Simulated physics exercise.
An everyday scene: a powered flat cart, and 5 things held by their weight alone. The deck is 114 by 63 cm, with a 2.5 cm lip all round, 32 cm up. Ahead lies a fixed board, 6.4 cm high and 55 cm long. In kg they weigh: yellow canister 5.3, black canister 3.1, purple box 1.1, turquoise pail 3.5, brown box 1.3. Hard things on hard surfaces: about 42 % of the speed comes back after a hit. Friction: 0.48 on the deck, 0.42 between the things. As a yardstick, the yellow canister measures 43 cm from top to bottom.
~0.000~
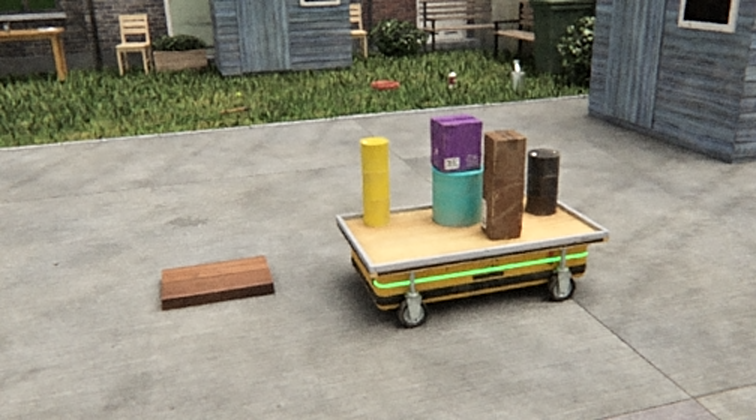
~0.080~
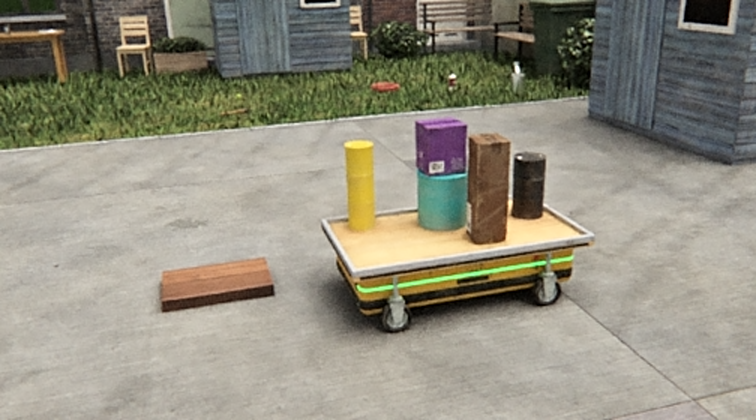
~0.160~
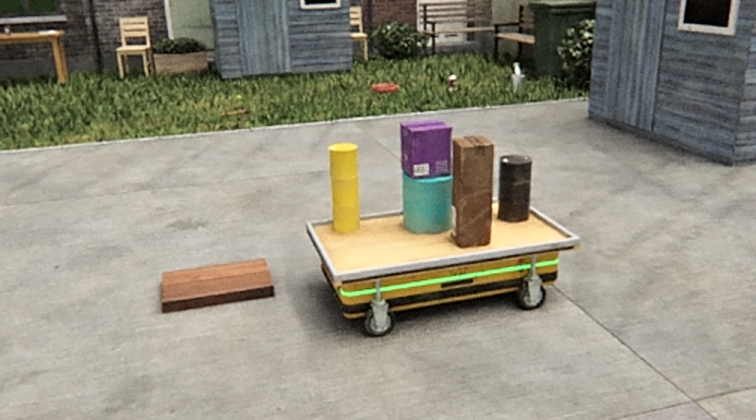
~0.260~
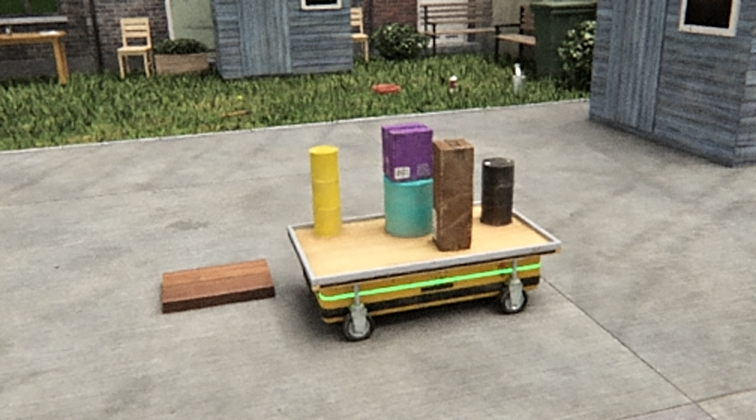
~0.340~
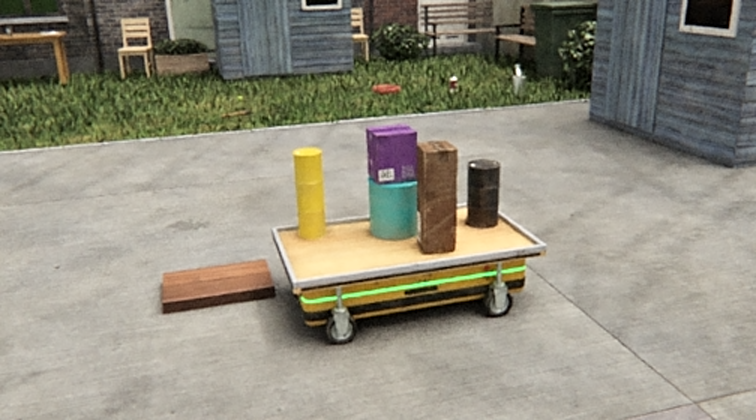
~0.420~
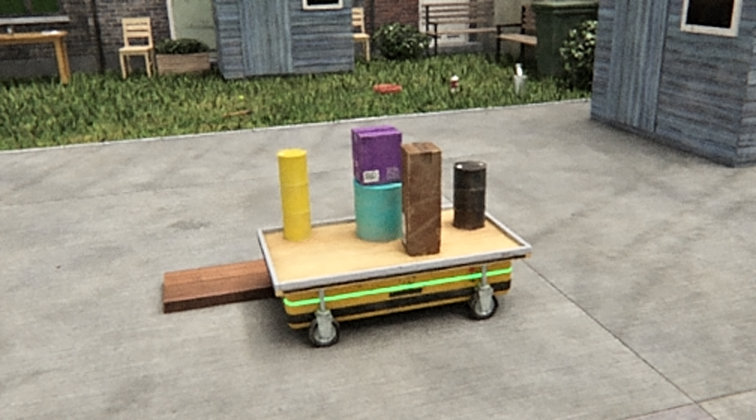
A flat cart with a glowing green strip rolls across grey paving, seen from slightly above, with grass, benches and blue-grey wooden sheds behind. On its rimmed deck stand a yellow canister at left, a purple box atop a turquoise pail, a tall brown box and a black canister at right. The cart moves steadily left and slightly nearer, partly overlapping a low reddish-brown block in view, while the camera stays still.
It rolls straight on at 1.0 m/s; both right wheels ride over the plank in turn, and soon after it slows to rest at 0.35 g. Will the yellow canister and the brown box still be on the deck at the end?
The yellow canister is still aboard, the brown box is still aboard.
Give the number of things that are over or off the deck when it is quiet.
In all, 2.
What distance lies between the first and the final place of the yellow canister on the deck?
Some 40 cm.
After 0.82 s, 82 cm covered; yellow canister leaning 18° near (224, 196); purple box slid 8 cm.
After 1.32 s, 132 cm covered; yellow canister on its side near (151, 258); purple box slid 7 cm.
After 1.72 s, 172 cm covered; yellow canister on its side near (48, 279); black canister leaning 27°; purple box slid 8 cm.
After 2.22 s, 220 cm covered; yellow canister on its side; brown box slid 5 cm; black canister on its side.
At rest (3.0 s), tipped over on the deck, yellow canister and black canister; not toppled but over 10 cm from the start, brown box; the other 2 in place, give or take 10 cm.
